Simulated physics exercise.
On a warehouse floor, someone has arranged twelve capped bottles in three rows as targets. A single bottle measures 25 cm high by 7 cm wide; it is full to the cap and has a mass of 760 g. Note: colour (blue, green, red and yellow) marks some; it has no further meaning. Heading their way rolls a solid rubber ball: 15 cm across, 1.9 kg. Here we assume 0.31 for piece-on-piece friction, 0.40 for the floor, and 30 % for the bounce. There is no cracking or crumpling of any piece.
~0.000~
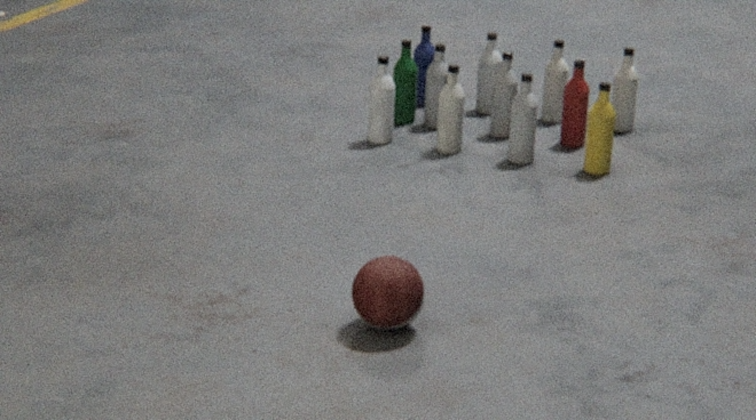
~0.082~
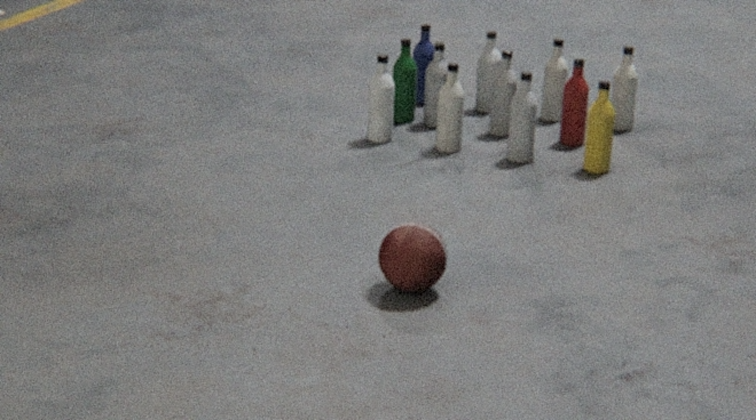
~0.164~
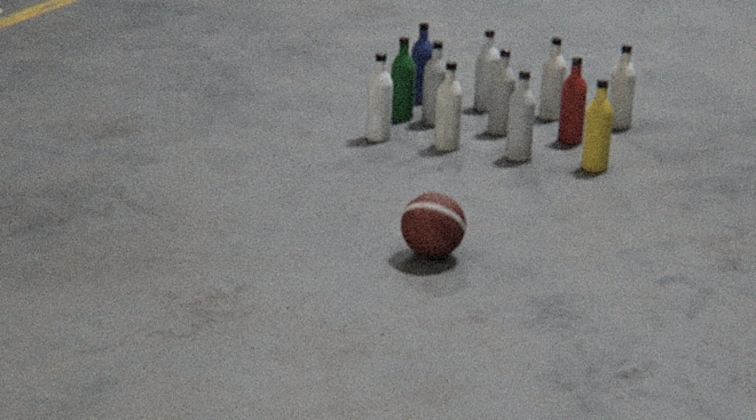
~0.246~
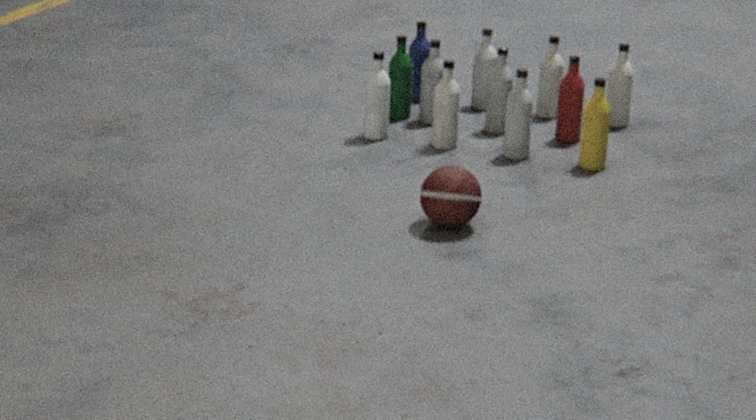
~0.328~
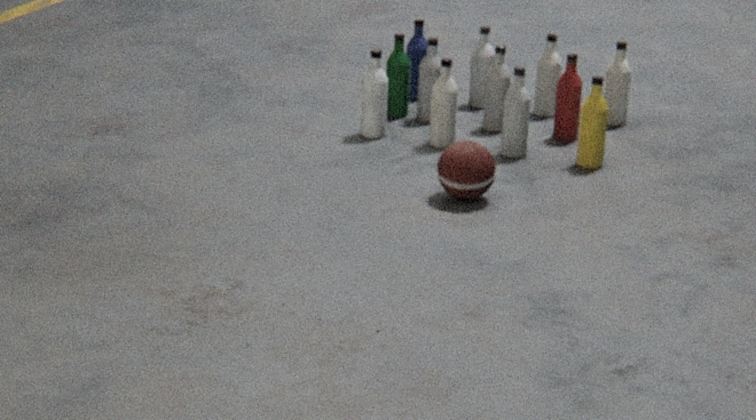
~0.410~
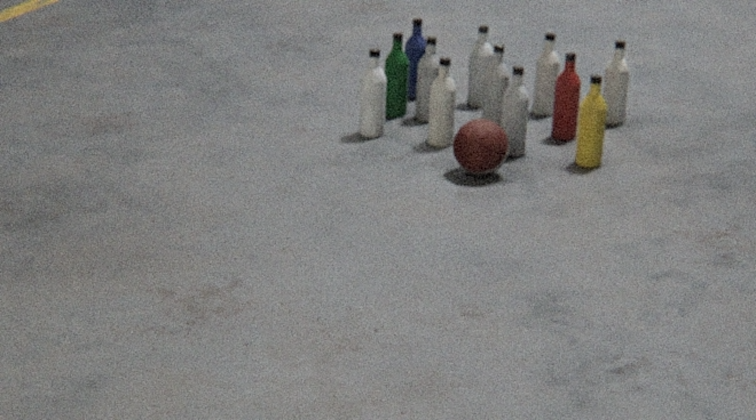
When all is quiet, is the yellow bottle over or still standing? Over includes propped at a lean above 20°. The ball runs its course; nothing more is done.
That bottle stays up.
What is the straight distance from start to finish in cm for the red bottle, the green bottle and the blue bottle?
Moved: Red 20, green 0, blue 0.
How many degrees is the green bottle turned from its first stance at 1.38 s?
Some 0°.
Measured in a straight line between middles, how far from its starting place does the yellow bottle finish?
Straight-line shift: Approx. 0 cm.
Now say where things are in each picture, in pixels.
In the first picture (we follow the side turned to the camera; the camera pans a little), ball (388, 293) 1.13 m before the front row; yellow bottle (596, 130); blue bottle (427, 26); green bottle (402, 84); no piece has moved.
In the second picture, ball (413, 257) 94 cm before the front row; yellow bottle (595, 129).
In the third picture, ball (433, 225) 76 cm before the front row; yellow bottle (593, 128).
In the fourth picture, ball (451, 196) 57 cm before the front row; yellow bottle (591, 126).
In the fifth picture, ball (466, 170) 38 cm before the front row; yellow bottle (588, 124).
In the sixth picture, ball (481, 147) 20 cm before the front row; yellow bottle (587, 123); blue bottle (418, 19); green bottle (393, 77); no piece has moved.
Around 0.50 s, ball still moving; none of the 12 bottles over, 1 disturbed; yellow bottle unmoved.
Around 0.62 s, ball still moving; none of the 12 bottles over, 3 disturbed; yellow bottle unmoved; red bottle tipped 6°.
Around 0.90 s, ball still moving; 3 of the 12 bottles over; yellow bottle unmoved; red bottle tipped 51°.
Around 1.38 s, ball still moving; 4 of the 12 bottles over; yellow bottle unmoved; red bottle lying flat.
Finally (2.0 s), ball rolling away; 4 of the 12 bottles over; yellow bottle unmoved; red bottle lying flat; blue bottle displaced 25 mm. Seen by the last camera, middles, yellow bottle near (592, 120), red bottle near (631, 121).
